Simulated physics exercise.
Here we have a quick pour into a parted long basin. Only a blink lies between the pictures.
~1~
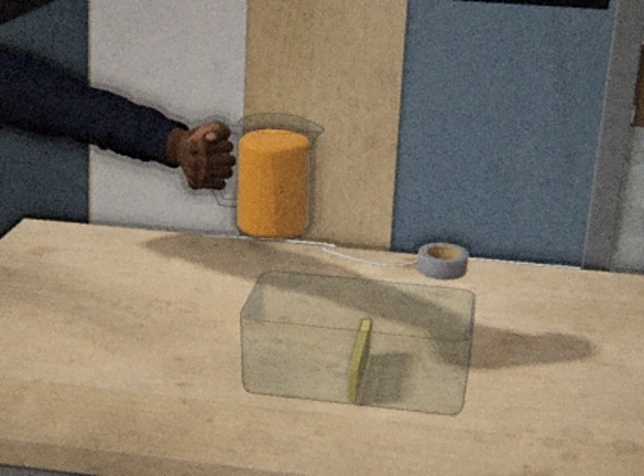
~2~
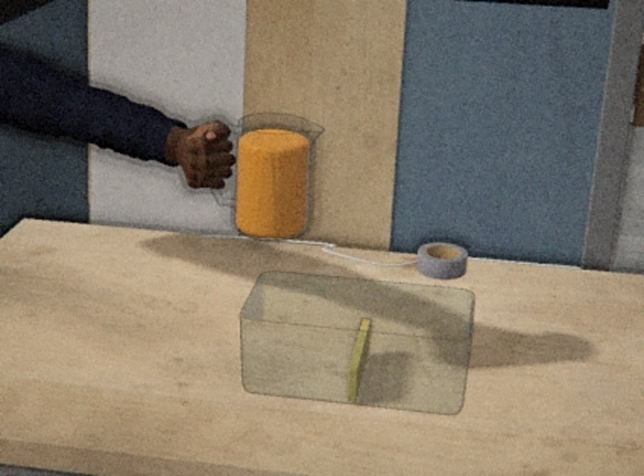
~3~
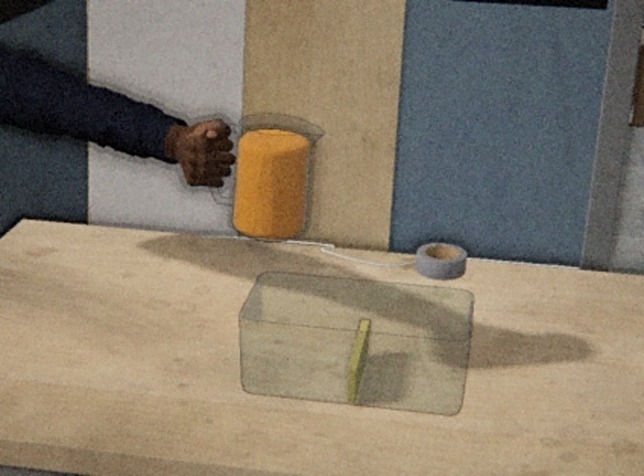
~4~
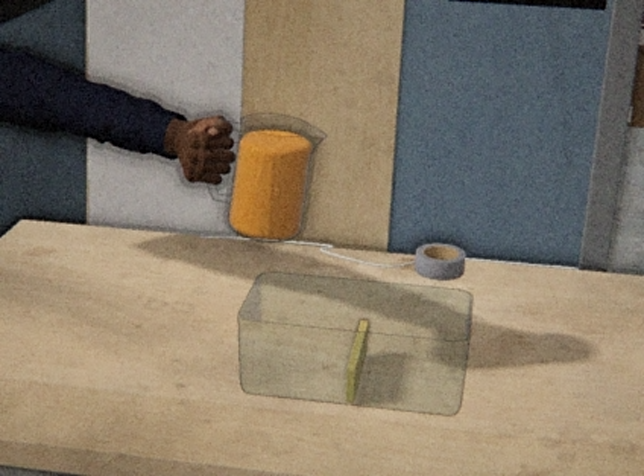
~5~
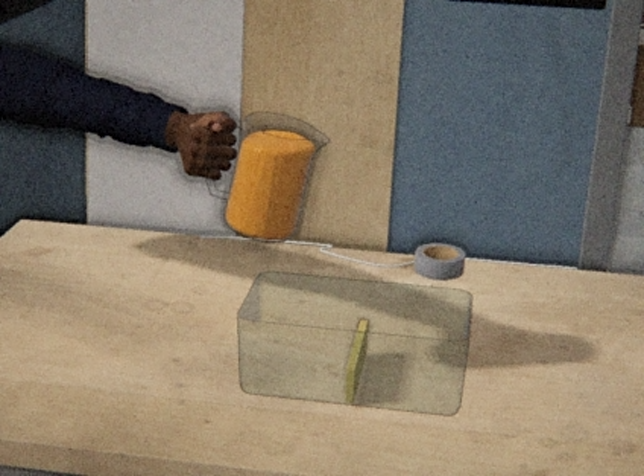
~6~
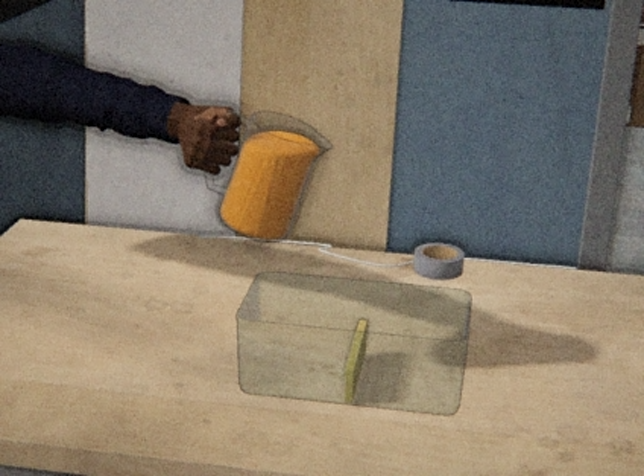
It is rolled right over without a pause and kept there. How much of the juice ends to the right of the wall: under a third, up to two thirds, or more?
It comes to over two thirds.
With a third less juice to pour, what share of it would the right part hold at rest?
Close to 80 per cent.
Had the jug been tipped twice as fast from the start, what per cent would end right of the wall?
Some 80 per cent.
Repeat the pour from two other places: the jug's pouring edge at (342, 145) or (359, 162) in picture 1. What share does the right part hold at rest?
First some 95, then 95 per cent.
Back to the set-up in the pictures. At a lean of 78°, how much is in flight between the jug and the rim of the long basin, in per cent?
About 15 per cent.
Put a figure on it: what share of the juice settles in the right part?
Near 85 %.
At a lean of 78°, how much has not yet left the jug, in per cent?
It comes to 80 per cent or so.
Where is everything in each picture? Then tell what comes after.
In the first picture, it leans 0°; its right rim is at (324, 129); the juice meets the walls at (241, 136) and (311, 141); the long basin's rim runs from (251, 294) to (473, 316); the wall's top is at (361, 344).
In the second picture, it leans 1°; its right rim is at (325, 129); the juice meets the walls at (241, 136) and (311, 142).
In the third picture, it leans 3°; its right rim is at (325, 132); the juice meets the walls at (242, 136) and (312, 143).
In the fourth picture, it leans 6°; its right rim is at (327, 136); the juice meets the walls at (242, 137) and (313, 145).
In the fifth picture, it leans 11°; its right rim is at (330, 140); the juice meets the walls at (243, 140) and (317, 146).
In the sixth picture, it leans 17°; its right rim is at (333, 147); the juice meets the walls at (240, 154) and (321, 147).
A moment on, the jug is tipped on its side and 82 per cent is still to pour, 0 is left of the wall and 3 right of it.
Next, the jug is tipped right over and 32 per cent is still to pour, 1 is left of the wall and 41 right of it.
Then the jug is tipped right over and 4 per cent is still to pour, 8 is left of the wall and 82 right of it.
Later the jug is tipped right over and 0 per cent is still to pour, 11 is left of the wall and 87 right of it.
At rest 11 per cent lies left of the wall, 87 right of it and 2 outside.
